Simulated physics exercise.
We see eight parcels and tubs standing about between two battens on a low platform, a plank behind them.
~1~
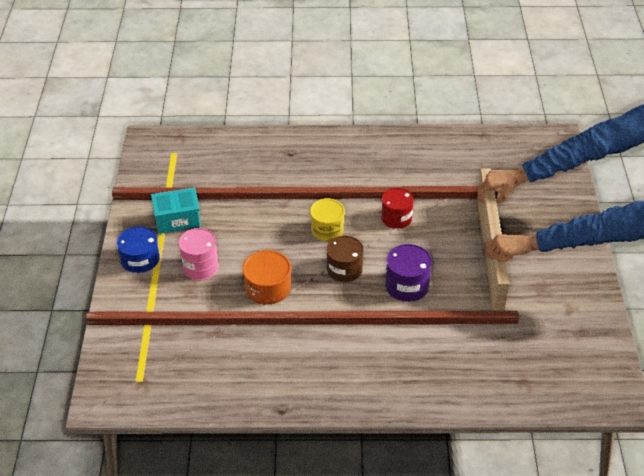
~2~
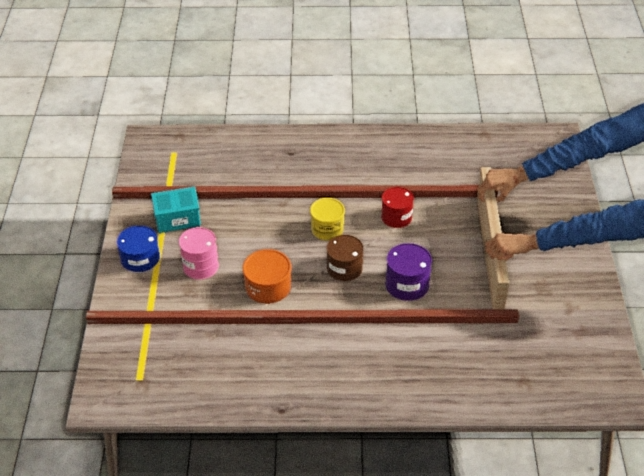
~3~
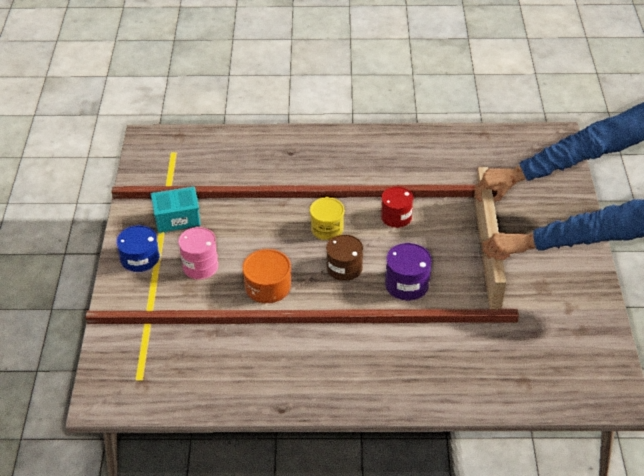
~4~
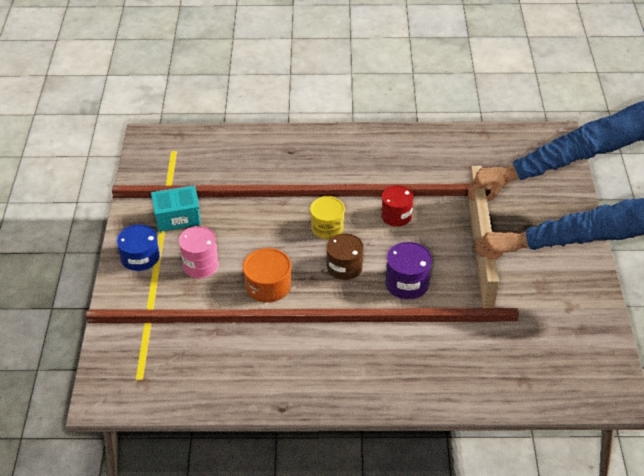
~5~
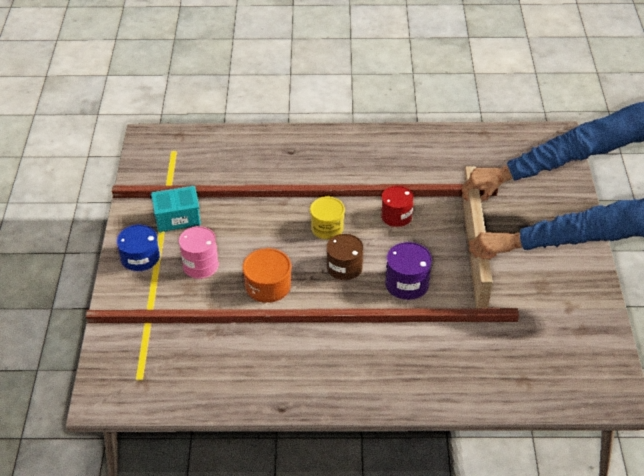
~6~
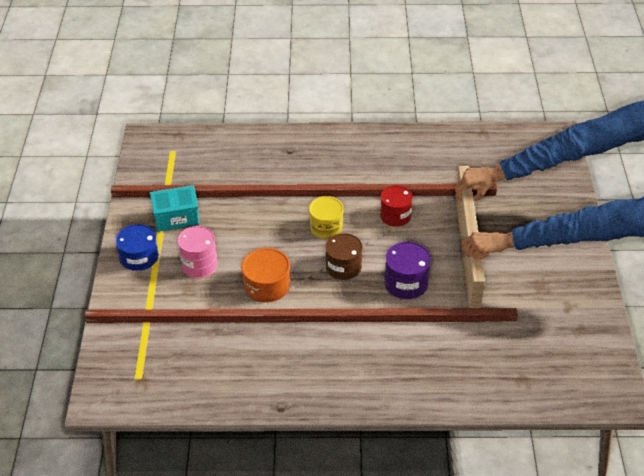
At the start, eight colourful containers stand between two dark red strips on a wooden table, with two hands holding a plank upright at the right. The hands then slide the plank a short way left toward the containers, which stay in place, the plank still not touching them.
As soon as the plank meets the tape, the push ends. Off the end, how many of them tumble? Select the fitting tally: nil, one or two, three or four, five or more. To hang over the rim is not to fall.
So the tally of ones that come down is one, perhaps two, really.
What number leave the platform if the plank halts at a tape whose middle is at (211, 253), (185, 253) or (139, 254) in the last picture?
It would be 0, then 1, then 4.
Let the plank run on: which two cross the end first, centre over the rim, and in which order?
Sequence: Blue canister before orange pail.
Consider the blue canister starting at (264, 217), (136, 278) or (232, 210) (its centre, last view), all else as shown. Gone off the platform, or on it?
Results in order: Not lost; over the edge; not lost.
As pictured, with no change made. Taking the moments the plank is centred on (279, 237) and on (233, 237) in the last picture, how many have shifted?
Counts: 6 and 6.
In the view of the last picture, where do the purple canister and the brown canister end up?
One is at about (127, 283), the other at about (137, 251).
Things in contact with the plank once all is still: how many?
4 are in contact with it.
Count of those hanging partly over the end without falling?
I count 2 overhanging.
A little later, none off yet; blue canister at rest near (138, 248); turquoise tote at rest near (175, 209); pink canister at rest near (198, 252).
Next, none off yet; blue canister at rest near (138, 248); turquoise tote at rest near (175, 209); pink canister moving near (194, 251).
Later still, none off yet; blue canister shifted a little near (122, 247); turquoise tote shifted a little near (165, 208); pink canister shifted about its own width near (158, 246).
When it is over, the number that fall off is one or two; down, orange pail and blue canister.
